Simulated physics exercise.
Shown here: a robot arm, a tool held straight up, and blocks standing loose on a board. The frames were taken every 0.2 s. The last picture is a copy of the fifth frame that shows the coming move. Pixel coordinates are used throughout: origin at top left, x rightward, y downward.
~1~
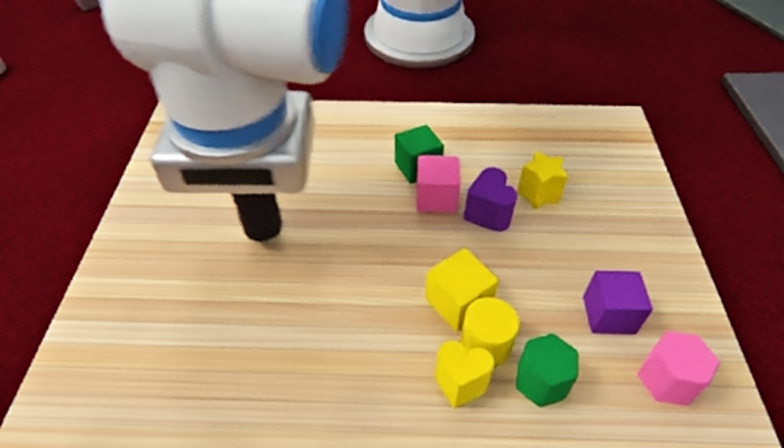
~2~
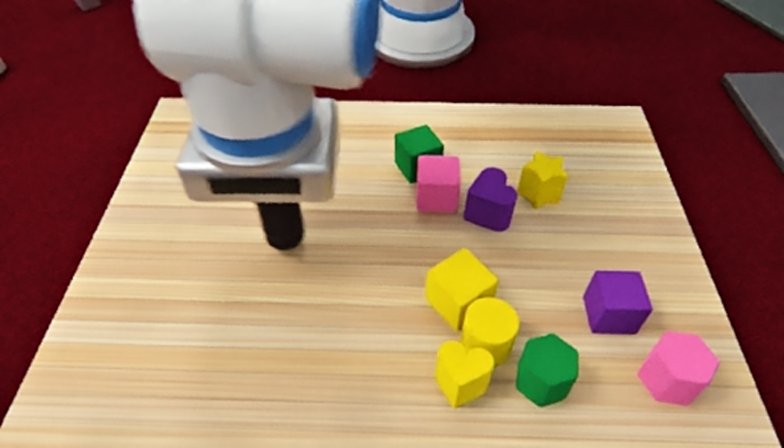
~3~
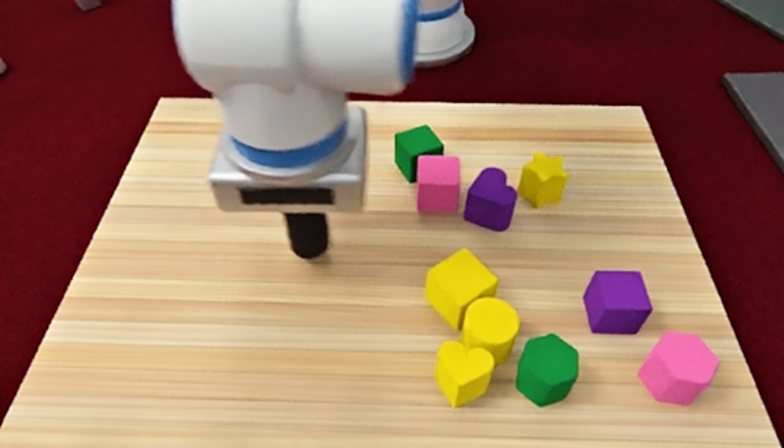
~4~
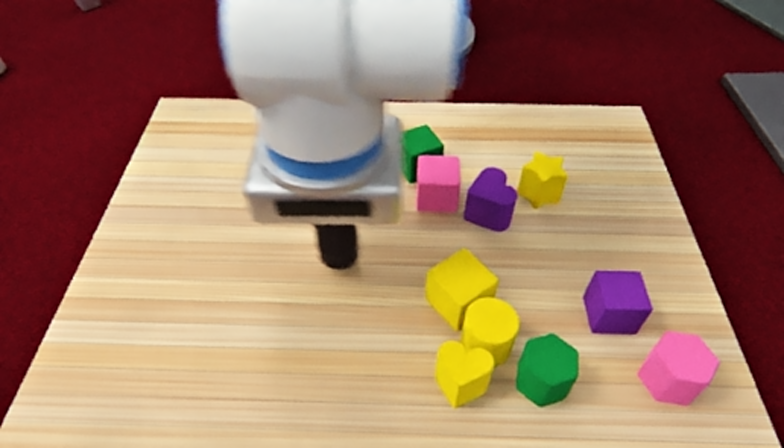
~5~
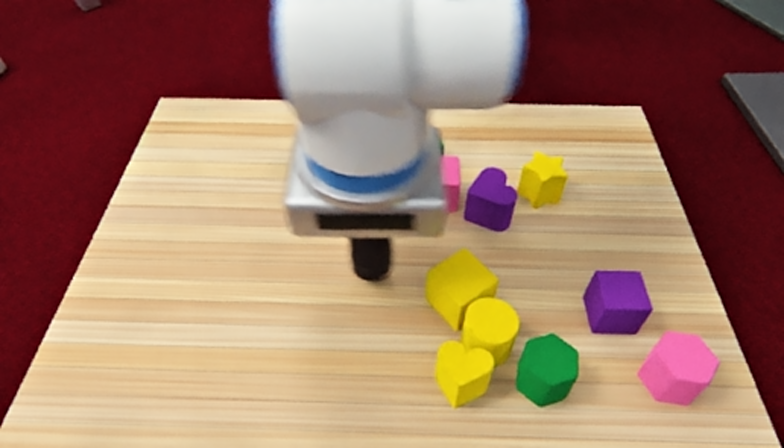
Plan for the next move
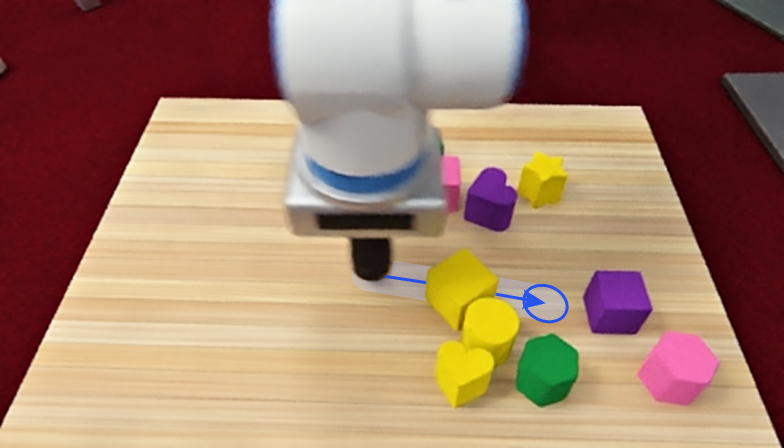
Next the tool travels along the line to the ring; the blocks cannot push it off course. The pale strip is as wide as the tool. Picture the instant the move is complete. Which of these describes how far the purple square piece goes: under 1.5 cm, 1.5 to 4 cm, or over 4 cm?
The move is short, under 1.5 cm.
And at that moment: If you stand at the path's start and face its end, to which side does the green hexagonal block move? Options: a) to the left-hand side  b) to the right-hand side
Letter b.
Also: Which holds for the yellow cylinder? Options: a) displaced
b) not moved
a - displaced.
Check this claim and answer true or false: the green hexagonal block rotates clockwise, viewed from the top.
The claim does not hold.
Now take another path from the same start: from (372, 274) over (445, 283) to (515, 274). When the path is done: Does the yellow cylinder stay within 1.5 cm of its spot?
My answer is no.
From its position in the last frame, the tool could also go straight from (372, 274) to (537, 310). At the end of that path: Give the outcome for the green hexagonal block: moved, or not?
By the time the path is finished, it has moved at least a centimetre.
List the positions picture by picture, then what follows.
In the first picture, tip of the tool (263, 228), middles of tops, yellow square piece (463, 275), yellow cylinder (493, 319), green hexagonal block (553, 358), purple square piece (624, 289).
In the second picture, tool (285, 235), nothing pushed.
In the third picture, tool (311, 244), nothing pushed.
In the fourth picture, tool (339, 254), nothing pushed.
In the fifth picture, tool (372, 265), yellow square piece (463, 275), yellow cylinder (493, 319), green hexagonal block (553, 358), purple square piece (624, 289).
The line goes from (372, 274) directly to (545, 303).
The first path, step by step. One third of the way, tool (430, 274); yellow square piece (475, 280); yellow cylinder (502, 326).
Two thirds of the way, tool (489, 284); yellow square piece (529, 304), turned 25° clockwise; yellow cylinder (530, 356); green hexagonal block (582, 385), turned 35° anticlockwise.
At the end, tool (549, 294); yellow square piece (547, 318), turned 50° clockwise; yellow cylinder (533, 366); green hexagonal block (588, 392), turned 50° anticlockwise; purple square piece unmoved.
